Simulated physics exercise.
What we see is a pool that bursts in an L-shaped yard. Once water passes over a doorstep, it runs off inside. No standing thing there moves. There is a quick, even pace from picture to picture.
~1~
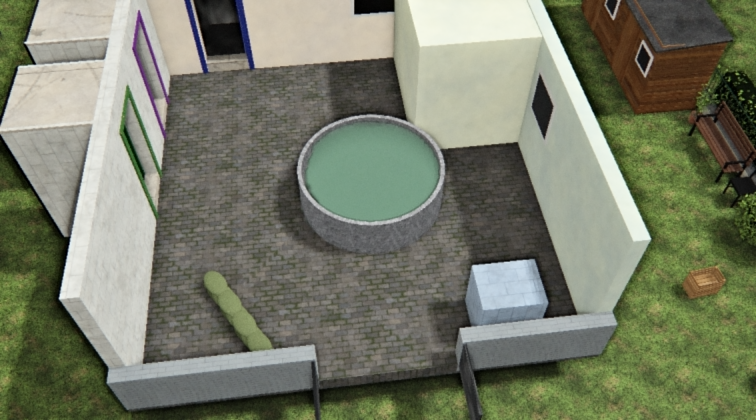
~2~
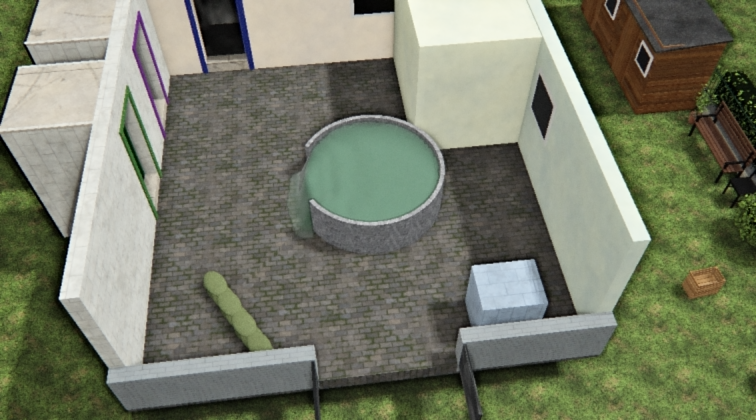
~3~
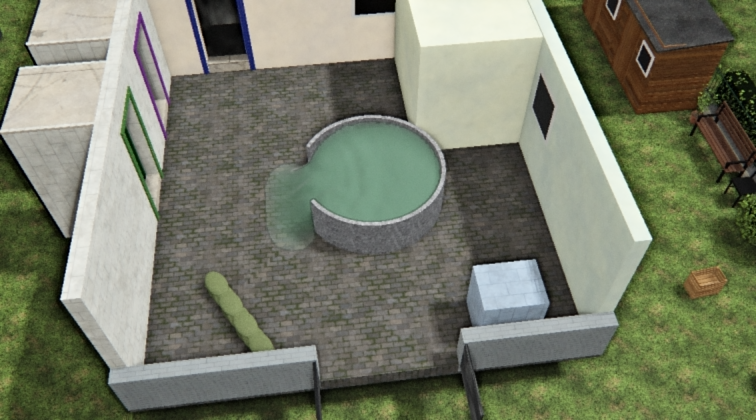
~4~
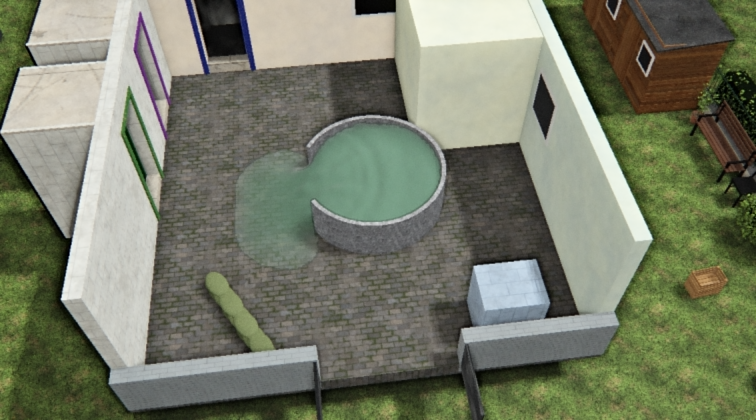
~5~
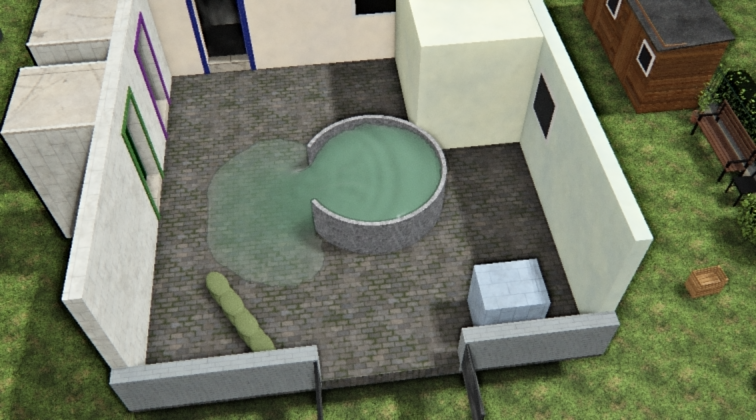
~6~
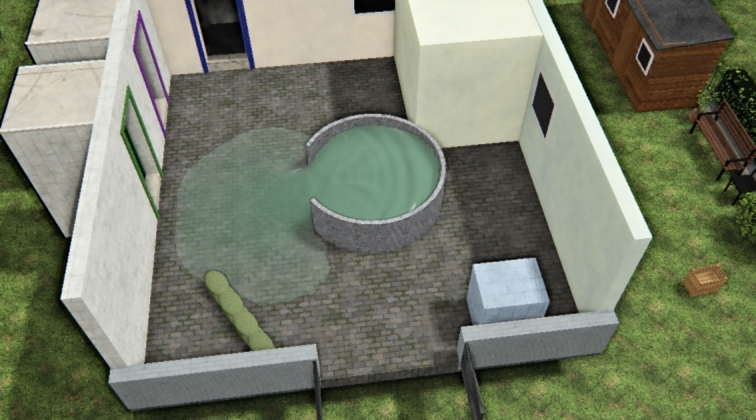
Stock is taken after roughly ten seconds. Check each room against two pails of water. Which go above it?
The green door goes above; the purple door stays at or below; the blue door stays at or below.
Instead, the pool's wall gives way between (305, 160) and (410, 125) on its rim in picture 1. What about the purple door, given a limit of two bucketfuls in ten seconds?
My take is that purple crosses the line.
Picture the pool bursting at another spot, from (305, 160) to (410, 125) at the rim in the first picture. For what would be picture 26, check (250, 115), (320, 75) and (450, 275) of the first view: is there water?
Point one reached; point two reached; point three not reached.
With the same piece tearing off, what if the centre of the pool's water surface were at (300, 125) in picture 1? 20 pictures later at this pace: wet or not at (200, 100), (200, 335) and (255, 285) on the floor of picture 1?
The three spots read swamped, swamped, swamped.
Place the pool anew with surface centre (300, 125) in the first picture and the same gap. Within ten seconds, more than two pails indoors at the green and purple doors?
Lab note - green door crosses the line; purple door crosses the line.
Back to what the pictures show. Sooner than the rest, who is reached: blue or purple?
Answer: The one in purple.
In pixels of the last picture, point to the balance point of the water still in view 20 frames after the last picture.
The water's centre sits above (273, 205).
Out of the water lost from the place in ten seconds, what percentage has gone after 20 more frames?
About 45 %.
A moment on, water covers 30 % of the floor; the green door under two buckets in, the purple door wet at the sill, nothing in, the blue door not reached.
Next, water covers 35 % of the floor; the green door far over two buckets in, the purple door wet at the sill, nothing in, the blue door not reached.
Then, water covers 50 % of the floor; the green door far over two buckets in, the purple door wet at the sill, nothing in, the blue door wet at the sill, nothing in.
Later, water covers 80 % of the floor; the green door far over two buckets in, the purple door wet at the sill, nothing in, the blue door wet at the sill, nothing in.
In the end, water covers 95 % of the floor; the green door far over two buckets in, the purple door wet at the sill, nothing in, the blue door wet at the sill, nothing in.
